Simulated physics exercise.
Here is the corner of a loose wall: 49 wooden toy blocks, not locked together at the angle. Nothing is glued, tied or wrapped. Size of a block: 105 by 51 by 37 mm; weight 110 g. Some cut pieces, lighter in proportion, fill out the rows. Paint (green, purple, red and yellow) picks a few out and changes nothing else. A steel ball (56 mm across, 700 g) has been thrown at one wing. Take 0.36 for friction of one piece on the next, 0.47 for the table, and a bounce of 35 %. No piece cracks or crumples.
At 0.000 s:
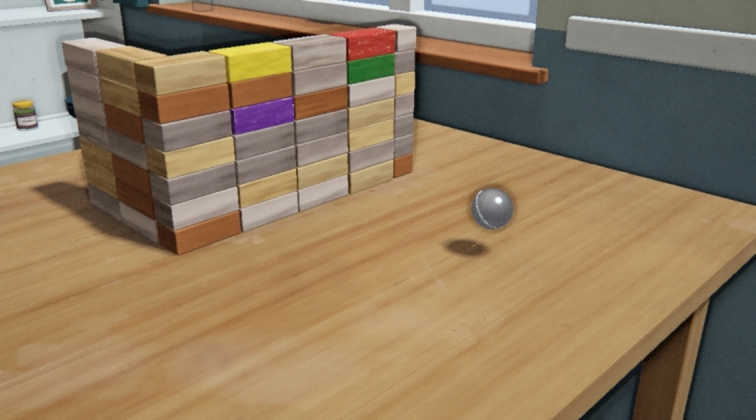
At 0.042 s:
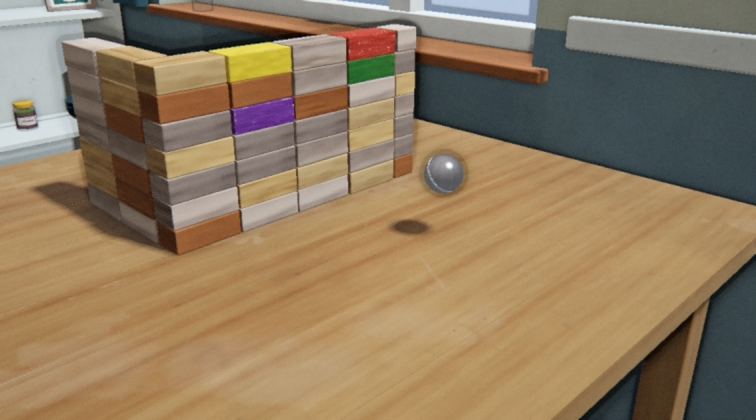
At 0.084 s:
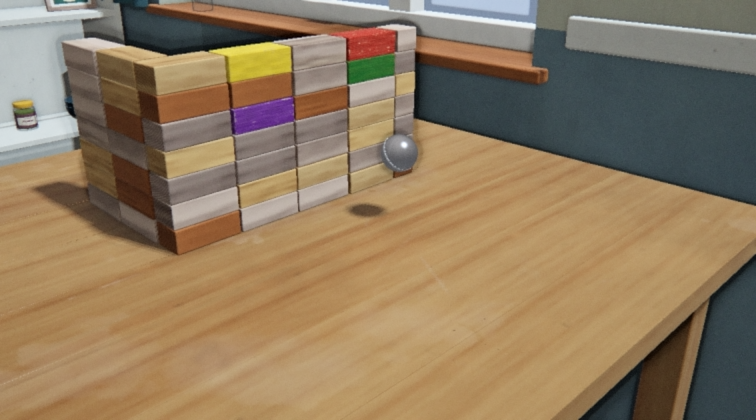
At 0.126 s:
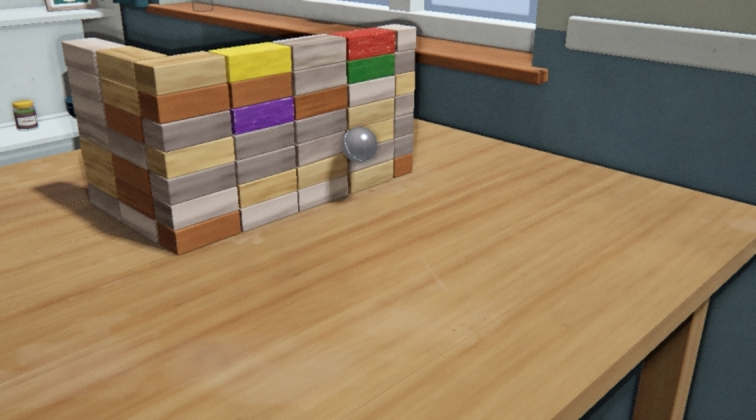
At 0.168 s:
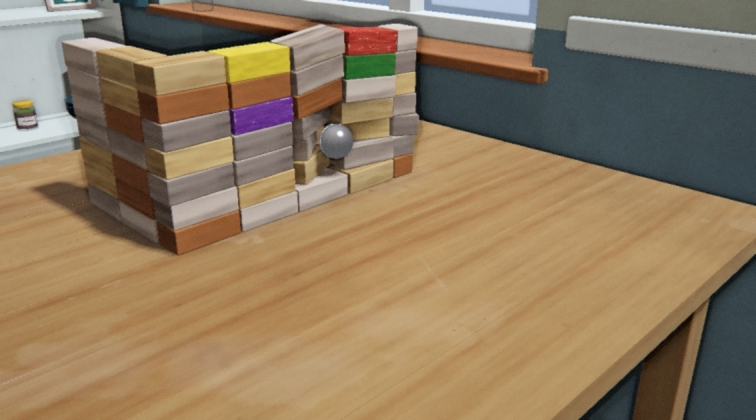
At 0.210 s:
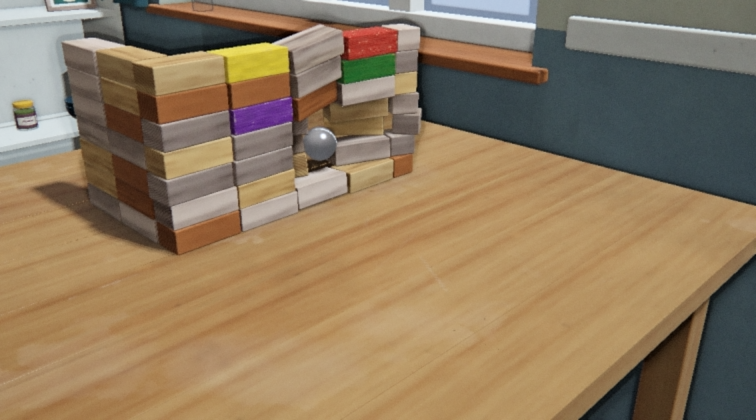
On a wooden tabletop, a steel ball flies leftward through the air toward a corner-shaped wall of stacked toy blocks, strikes its right wing, and pushes in among the blocks, shifting and tilting several around it.
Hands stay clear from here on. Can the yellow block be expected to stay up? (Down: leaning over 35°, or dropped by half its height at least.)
In the end the yellow block remains up.
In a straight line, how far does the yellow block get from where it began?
Roughly 1 cm away.
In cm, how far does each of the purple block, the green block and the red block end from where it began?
Purple 0, green 18, red 22.
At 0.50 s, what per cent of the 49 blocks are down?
By then 25 per cent.
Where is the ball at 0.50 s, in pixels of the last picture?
At about (264, 153).
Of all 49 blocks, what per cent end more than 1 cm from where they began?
35 per cent.
Around 0.32 s, ball still moving; 10 of the 49 blocks down; yellow block displaced 6 mm; red block tipped 42°, 31 mm lower.
Around 0.50 s, ball still moving; 12 of the 49 blocks down; yellow block displaced 7 mm; green block tipped 39°, 13 cm lower.
Finally (1.9 s), ball rolling away; 12 of the 49 blocks down; yellow block displaced 6 mm; green block tipped 45°, 16 cm lower; red block tipped 21°, 20 cm lower. Seen by the last camera, middles, yellow block near (249, 63), green block near (344, 153).
